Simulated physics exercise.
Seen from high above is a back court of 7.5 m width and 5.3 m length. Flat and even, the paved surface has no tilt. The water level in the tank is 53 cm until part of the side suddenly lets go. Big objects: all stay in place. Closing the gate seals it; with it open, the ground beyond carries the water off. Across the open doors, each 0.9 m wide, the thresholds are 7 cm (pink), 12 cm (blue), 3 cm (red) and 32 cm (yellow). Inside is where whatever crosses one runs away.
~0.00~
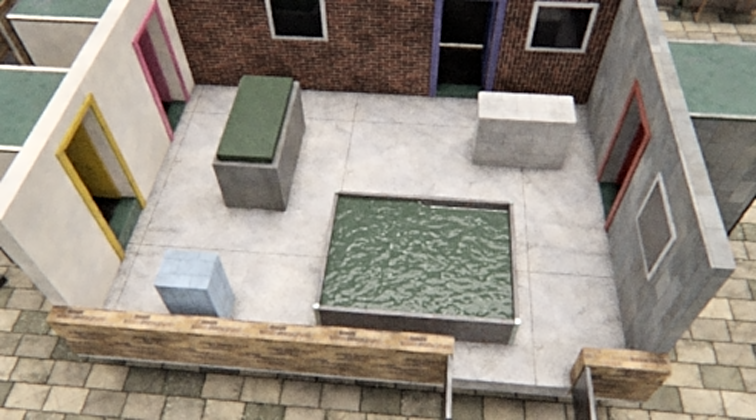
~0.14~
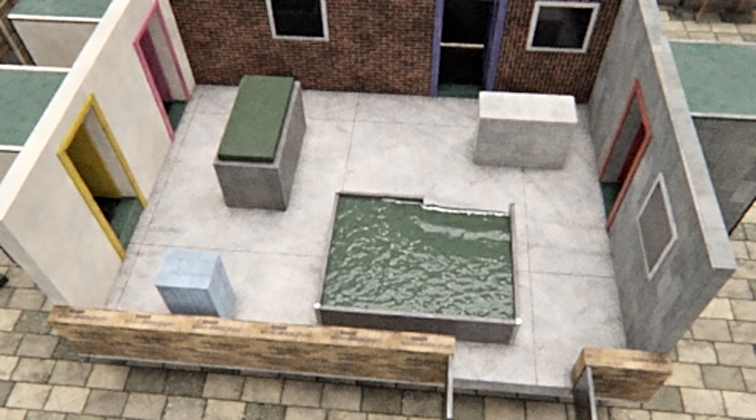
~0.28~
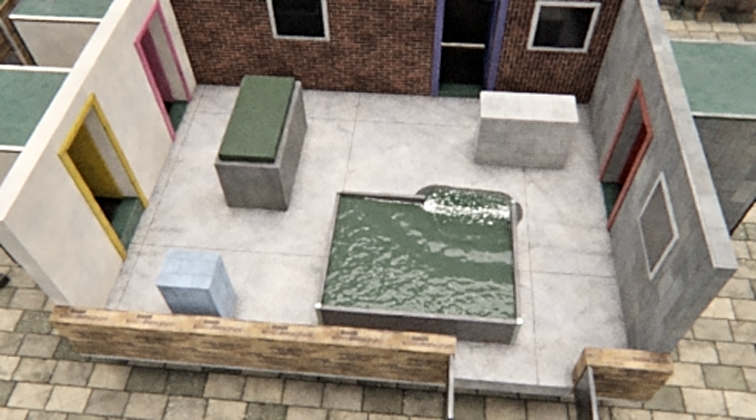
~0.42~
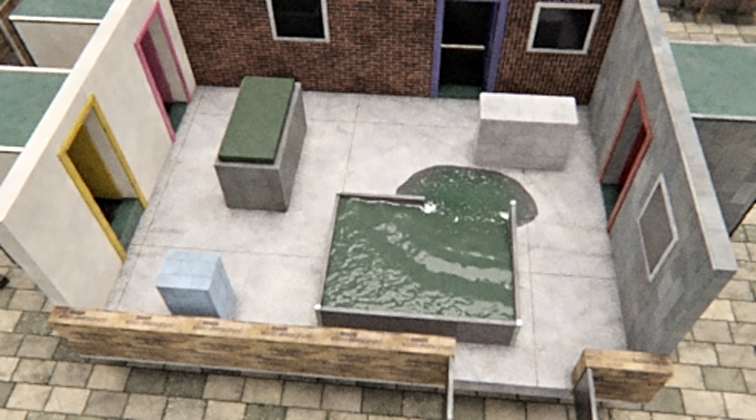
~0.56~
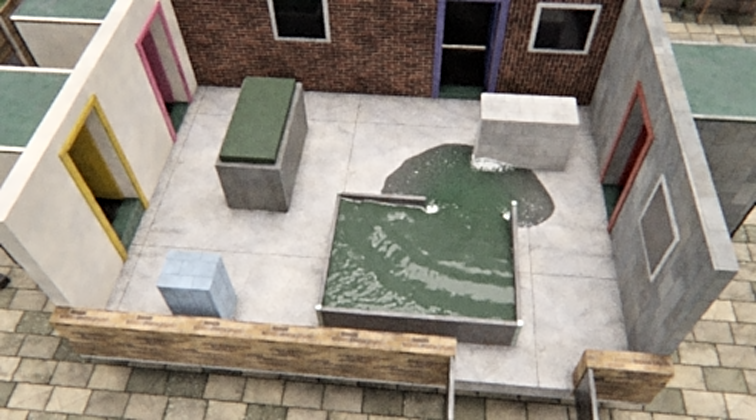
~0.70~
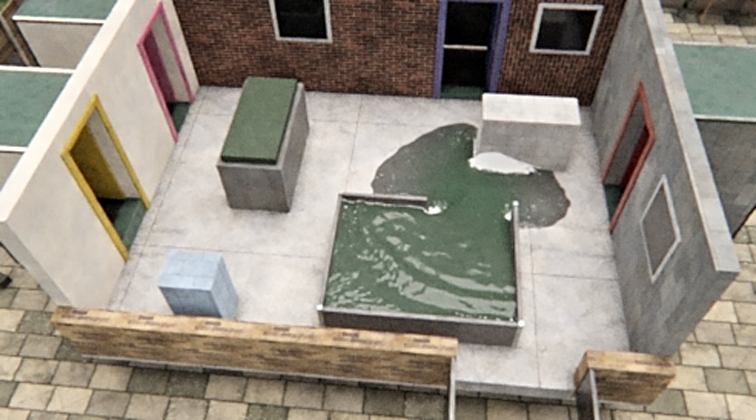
A tank's far side opens and green water pours out, spreading across the paved courtyard.
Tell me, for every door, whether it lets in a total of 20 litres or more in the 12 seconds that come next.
For every door: The pink door does; the blue door does; the red door does; the yellow door does not.
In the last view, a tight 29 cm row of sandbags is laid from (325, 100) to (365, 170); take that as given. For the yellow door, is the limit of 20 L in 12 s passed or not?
Against that limit the yellow door lands on the low side.
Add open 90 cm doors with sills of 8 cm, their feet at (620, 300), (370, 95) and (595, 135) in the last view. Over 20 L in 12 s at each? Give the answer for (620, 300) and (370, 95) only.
Order as listed: Respected and surpassed.
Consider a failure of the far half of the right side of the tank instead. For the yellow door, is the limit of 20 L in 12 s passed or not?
Against the limit, yellow does not exceed it.
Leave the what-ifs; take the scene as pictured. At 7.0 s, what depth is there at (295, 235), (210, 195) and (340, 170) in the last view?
Around 1 cm, 2 cm and 2 cm.
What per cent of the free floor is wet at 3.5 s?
I'd guess around 45 %.
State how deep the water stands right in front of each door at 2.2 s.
Readings (cm): Pink = 0; blue = 19; red = 15; yellow = 0.
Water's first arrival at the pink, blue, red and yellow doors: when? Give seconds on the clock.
Pink: 3.4 s; blue: 0.9 s; red: 1.5 s; yellow: 5.5 s.
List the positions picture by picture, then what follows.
Still water, 53 cm deep, in the tank at (420, 255), in the first picture.
Water pours out on the tank's far side and has run 0.7 m, to a hidden place; typically 10 cm deep outside, 53 cm at the tank's back, in the second picture.
The front is at a hidden place, 0.9 m from the gap on the tank's far side; 1.0 m2 of floor is under water; 53 cm left at the back of the tank, in the third picture.
The front is at (435, 169), 1.3 m from the gap on the tank's far side; 2.0 m2 of floor is under water; 53 cm left at the back of the tank, in the fourth picture.
Water pours out on the tank's far side and has run 1.7 m, to (448, 147); typically 6 cm deep outside, 53 cm at the tank's back, in the fifth picture.
Water pours out on the tank's far side and has run 2.3 m, to (460, 127); typically 6 cm deep outside, 51 cm at the tank's back, in the sixth picture.
After 1.4 s water covers 20 % of the floor and is deepest (38 cm) near (491, 176); pink door not reached, blue door 5 cm at the sill, 9 L in, red door not reached, yellow door not reached.
After 2.2 s water covers 25 % of the floor and is deepest (36 cm) near (491, 176); pink door not reached, blue door 19 cm at the sill, 38 L in, red door 15 cm at the sill, 63 L in, yellow door not reached.
After 3.5 s water covers 45 % of the floor and is deepest (24 cm) near (491, 176); pink door 5 cm at the sill, 0 L in, blue door 14 cm at the sill, 67 L in, red door 15 cm at the sill, 232 L in, yellow door not reached.
After 7.0 s water covers 80 % of the floor and is deepest (14 cm) near (480, 175); pink door 13 cm at the sill, 83 L in, blue door 7 cm at the sill, 76 L in, red door 11 cm at the sill, 447 L in, yellow door 3 cm at the sill, 0 L in.
After 12.0 s water covers 100 % of the floor and is deepest (10 cm) near (188, 114); pink door 9 cm at the sill, 122 L in, blue door 6 cm at the sill, 76 L in, red door 7 cm at the sill, 554 L in, yellow door 5 cm at the sill, 0 L in.
